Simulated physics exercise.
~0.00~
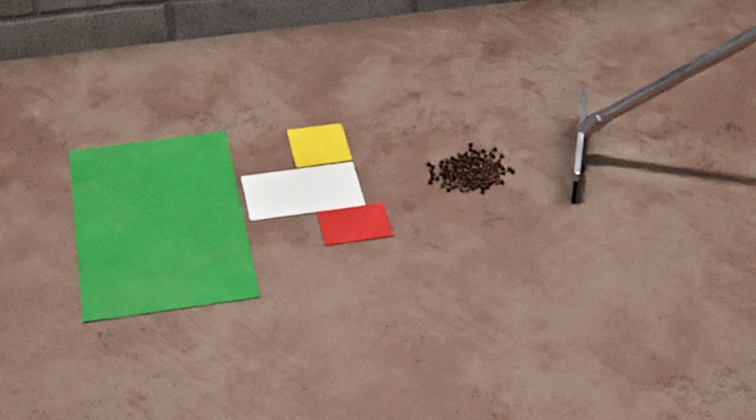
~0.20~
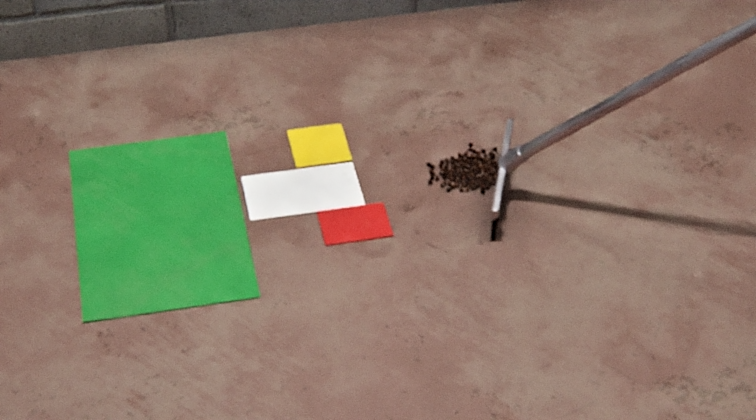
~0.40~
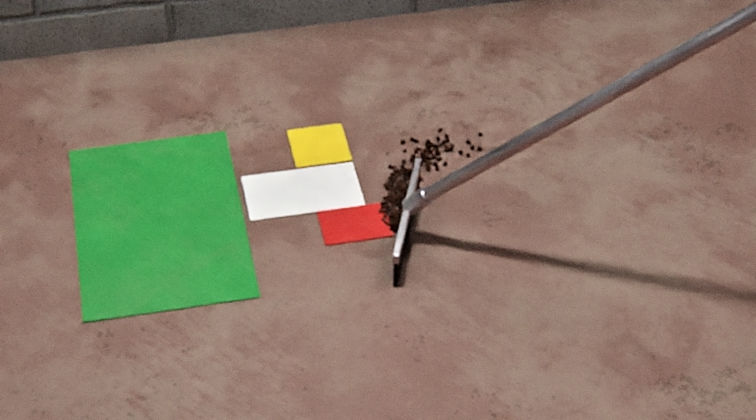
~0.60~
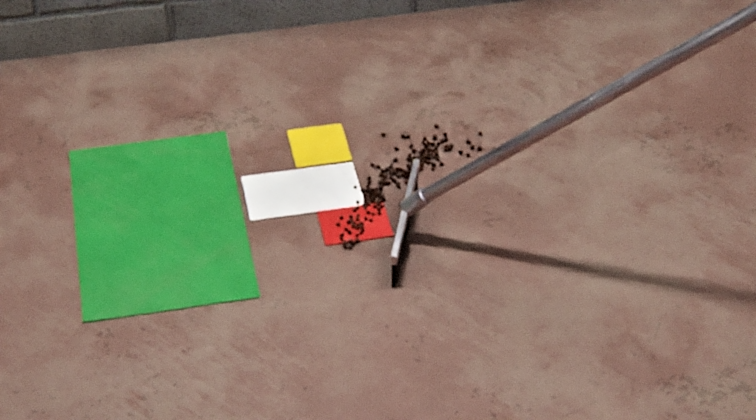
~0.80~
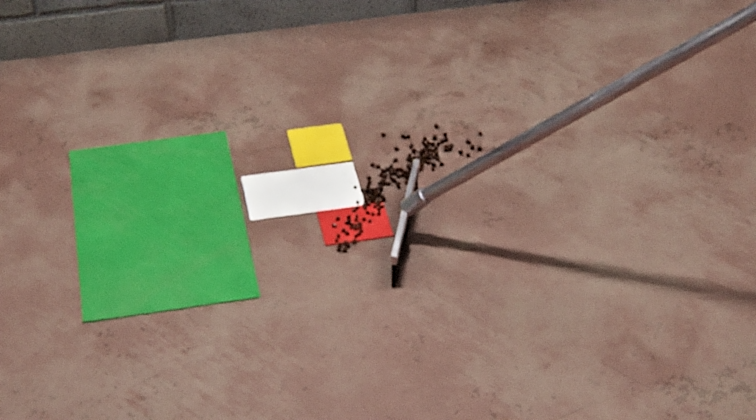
In the video, a squeegee on a long handle sweeps left and slightly downward into a pile of small dark pieces beside green, white, yellow and red sheets, then stops, leaving them scattered, some on the red sheet and most on bare ground.
